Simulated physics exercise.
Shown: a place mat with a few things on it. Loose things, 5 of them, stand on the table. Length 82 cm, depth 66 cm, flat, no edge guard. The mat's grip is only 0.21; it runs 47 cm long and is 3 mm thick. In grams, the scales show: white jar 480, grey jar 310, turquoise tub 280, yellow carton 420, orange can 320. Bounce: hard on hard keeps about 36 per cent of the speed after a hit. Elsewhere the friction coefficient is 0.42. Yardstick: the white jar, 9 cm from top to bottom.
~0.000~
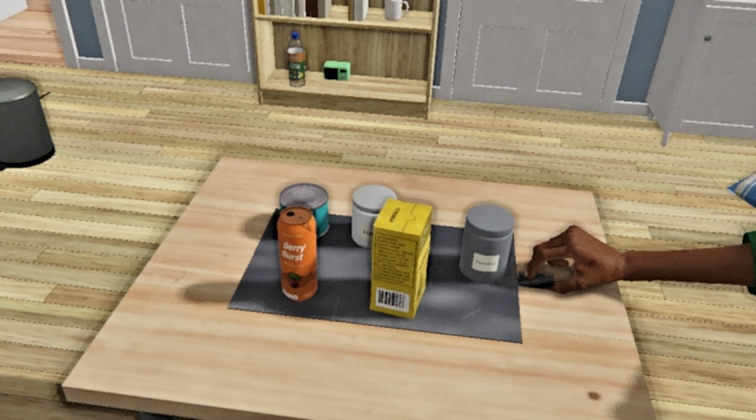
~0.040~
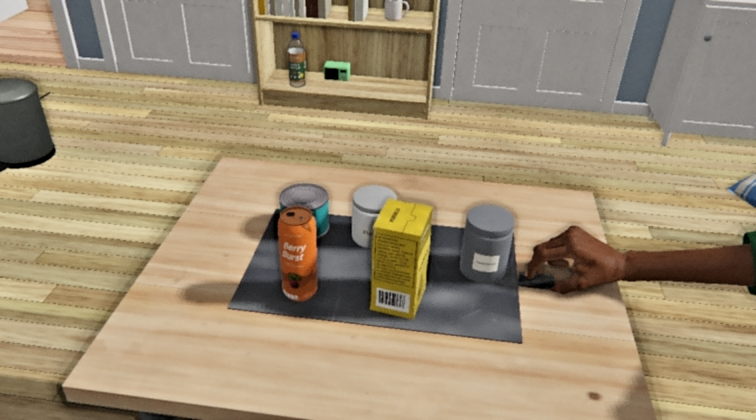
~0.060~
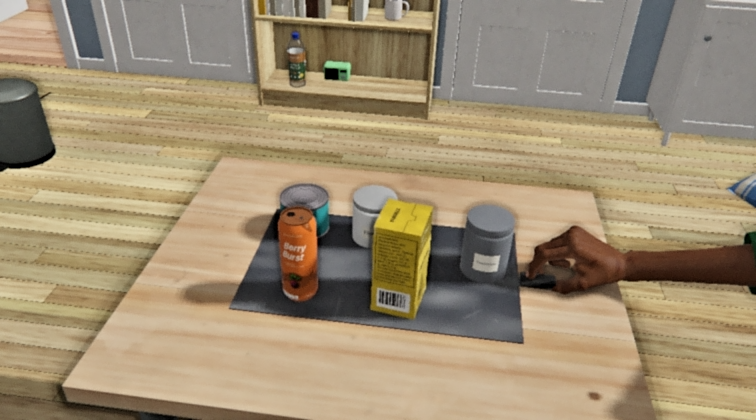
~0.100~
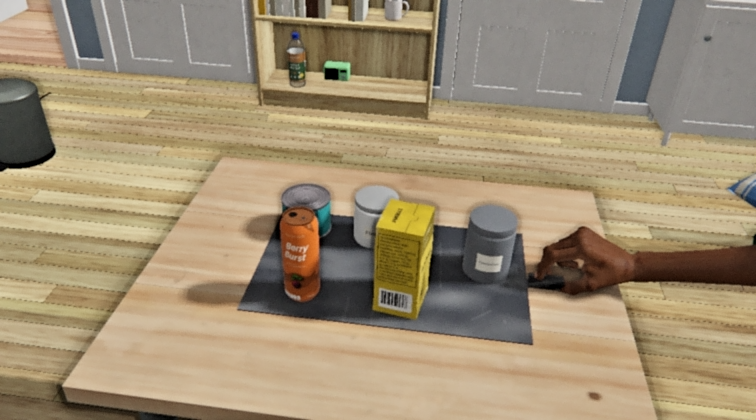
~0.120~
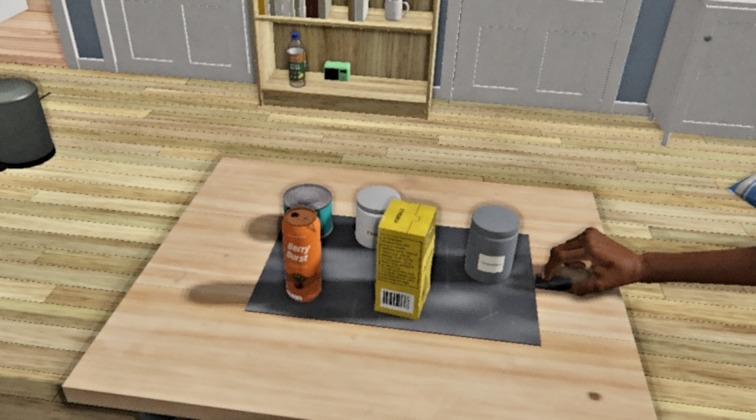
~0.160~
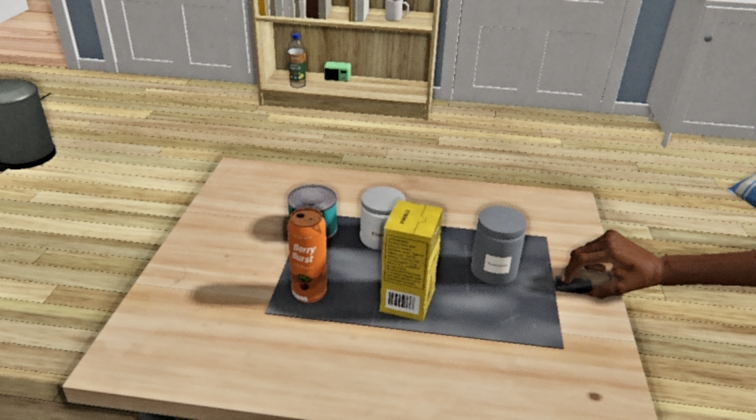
The clip shows a hand gripping the right edge of a dark mat holding a can, a carton, two jars and a tub; after staying still, it pulls the mat slightly right across the wooden table, and the items shift rightward too.
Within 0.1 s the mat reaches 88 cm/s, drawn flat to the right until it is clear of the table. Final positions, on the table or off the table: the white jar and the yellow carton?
At the end, white jar: Off, yellow carton: Off.
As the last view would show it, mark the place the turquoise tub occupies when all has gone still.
(342, 217).
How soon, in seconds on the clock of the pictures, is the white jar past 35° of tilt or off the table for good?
About 0.8 seconds.
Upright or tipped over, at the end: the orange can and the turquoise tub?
In the last frame the orange can does not stay up and the turquoise tub remains up.
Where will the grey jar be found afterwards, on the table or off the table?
Grey jar: Goes out of bounds.
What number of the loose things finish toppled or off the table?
Count: 4.
After 0.56 s, 41 cm of pull; grey jar now off the table; yellow carton moved 27 cm near (575, 279); white jar moved 27 cm near (522, 232).
After 0.86 s, 68 cm of pull; white jar and yellow carton now off the table; orange can on its side; turquoise tub moved 7 cm.
In the end (1.7 s), off the table, white jar, grey jar and yellow carton; toppled on the table, orange can; not toppled but over 6 cm from the start, turquoise tub.
